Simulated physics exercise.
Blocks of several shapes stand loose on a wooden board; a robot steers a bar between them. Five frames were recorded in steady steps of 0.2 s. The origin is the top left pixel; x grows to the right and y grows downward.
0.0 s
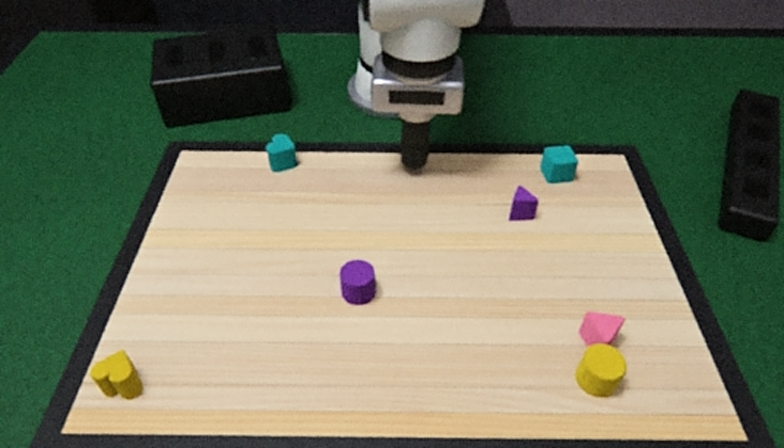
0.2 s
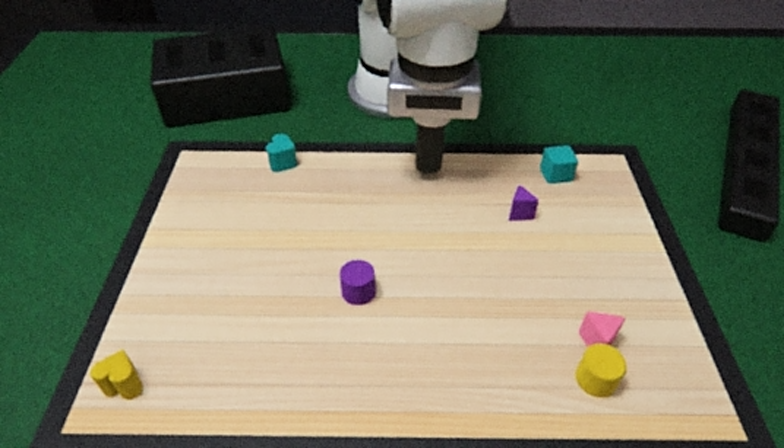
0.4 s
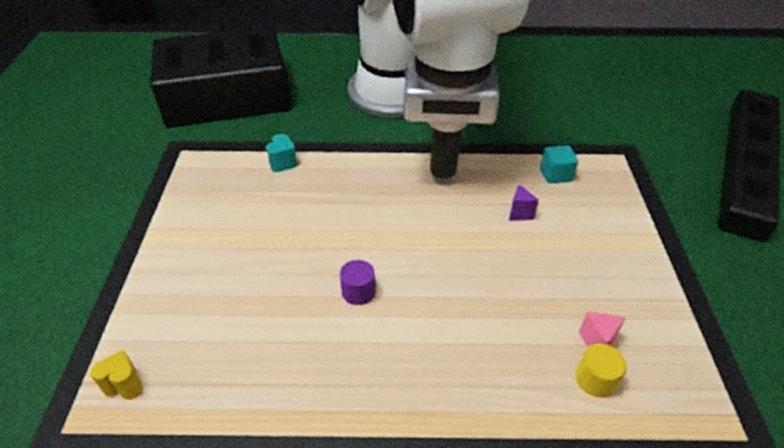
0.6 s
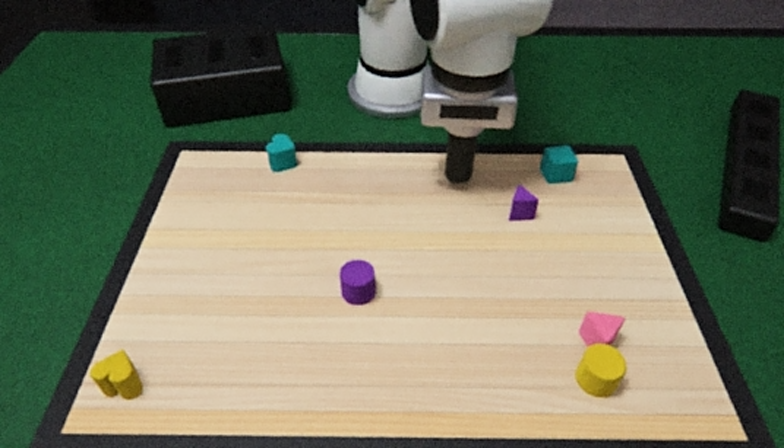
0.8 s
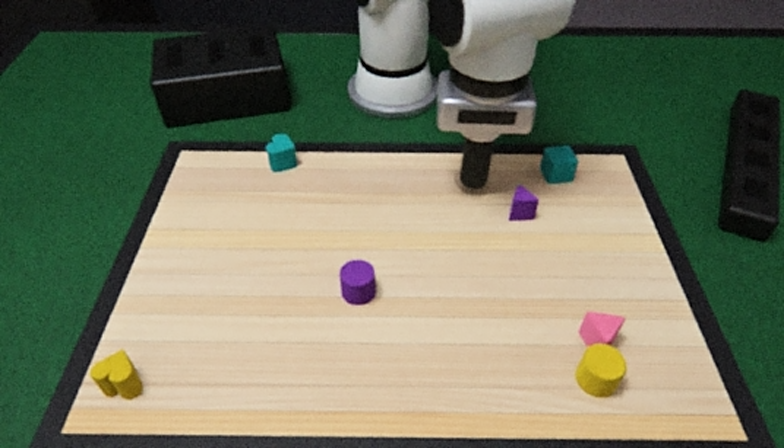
At first, a robot arm holds a dark bar near the top middle of a wooden board scattered with purple, turquoise, yellow and pink blocks. The arm then moves the bar steadily right and slightly down, bringing it closer to the purple triangular and turquoise square pieces, while every block stays still.
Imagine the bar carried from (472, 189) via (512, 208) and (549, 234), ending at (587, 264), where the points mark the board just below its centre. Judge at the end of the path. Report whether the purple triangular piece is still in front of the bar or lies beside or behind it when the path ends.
The bar still has the purple triangular piece in front of it when the path ends.
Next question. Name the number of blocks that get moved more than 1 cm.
There will be one block displaced.
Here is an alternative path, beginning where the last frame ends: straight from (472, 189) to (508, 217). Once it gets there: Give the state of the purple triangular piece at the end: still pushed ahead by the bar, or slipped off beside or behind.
I expect it to be in front.
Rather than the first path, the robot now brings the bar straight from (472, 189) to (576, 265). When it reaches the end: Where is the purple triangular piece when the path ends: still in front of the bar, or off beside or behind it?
The block lies off to the side or behind.
What follows on the original path. One third of the way, bar (515, 200); purple triangular piece (536, 200), turned 25° clockwise.
Two thirds of the way, bar (552, 225); purple triangular piece (577, 227), turned 25° clockwise.
At the end, bar (590, 255); purple triangular piece (618, 258), turned 15° clockwise; turquoise square piece not moved.
